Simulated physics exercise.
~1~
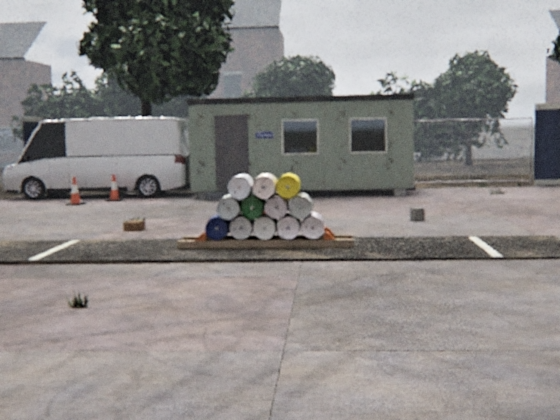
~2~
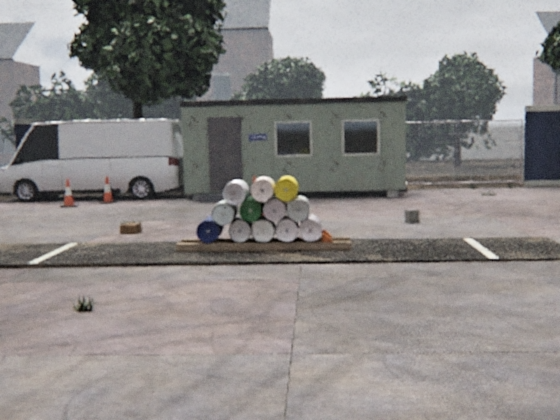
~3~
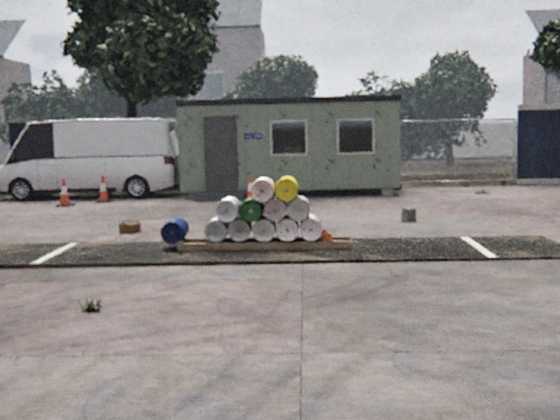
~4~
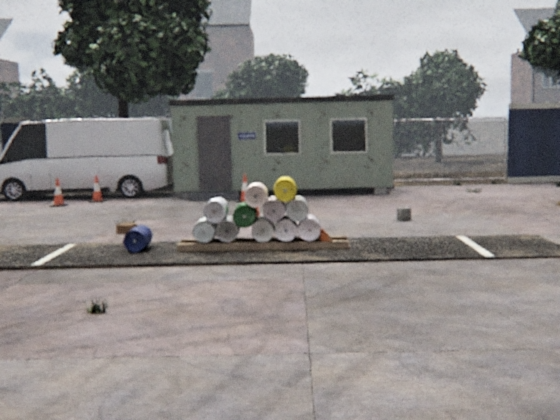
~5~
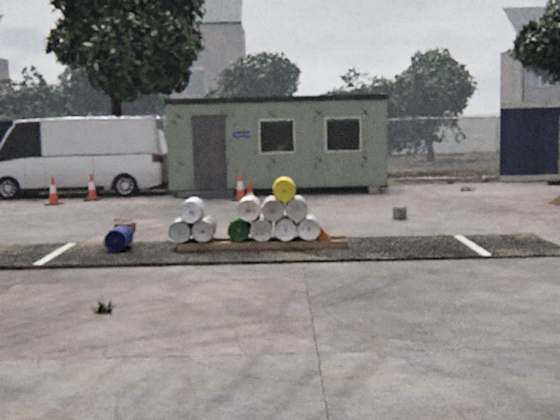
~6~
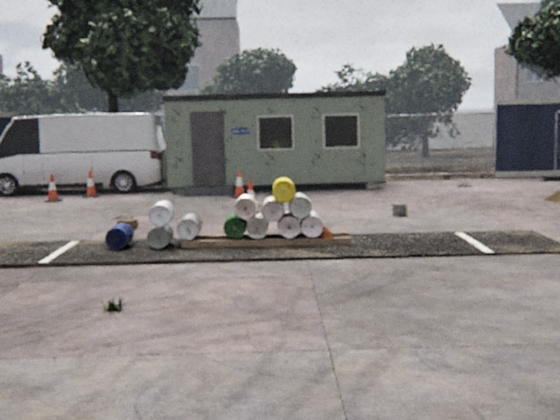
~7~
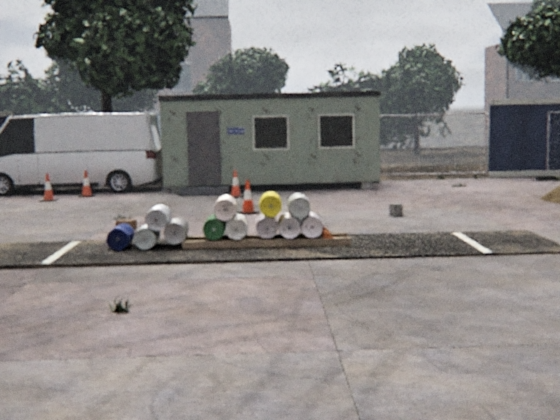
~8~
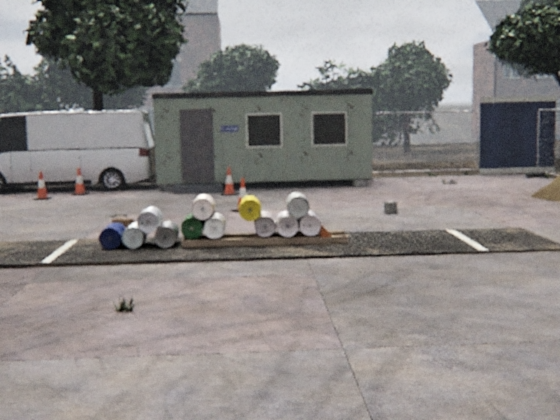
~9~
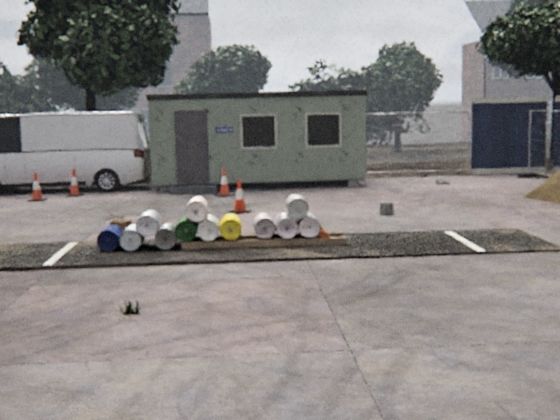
In this clip, a pyramid of mostly white barrels on a gravel strip gives way to the left, the blue one rolling off first, then the green and yellow ones dropping down, and all end in a low, spread-out row between the white lines.
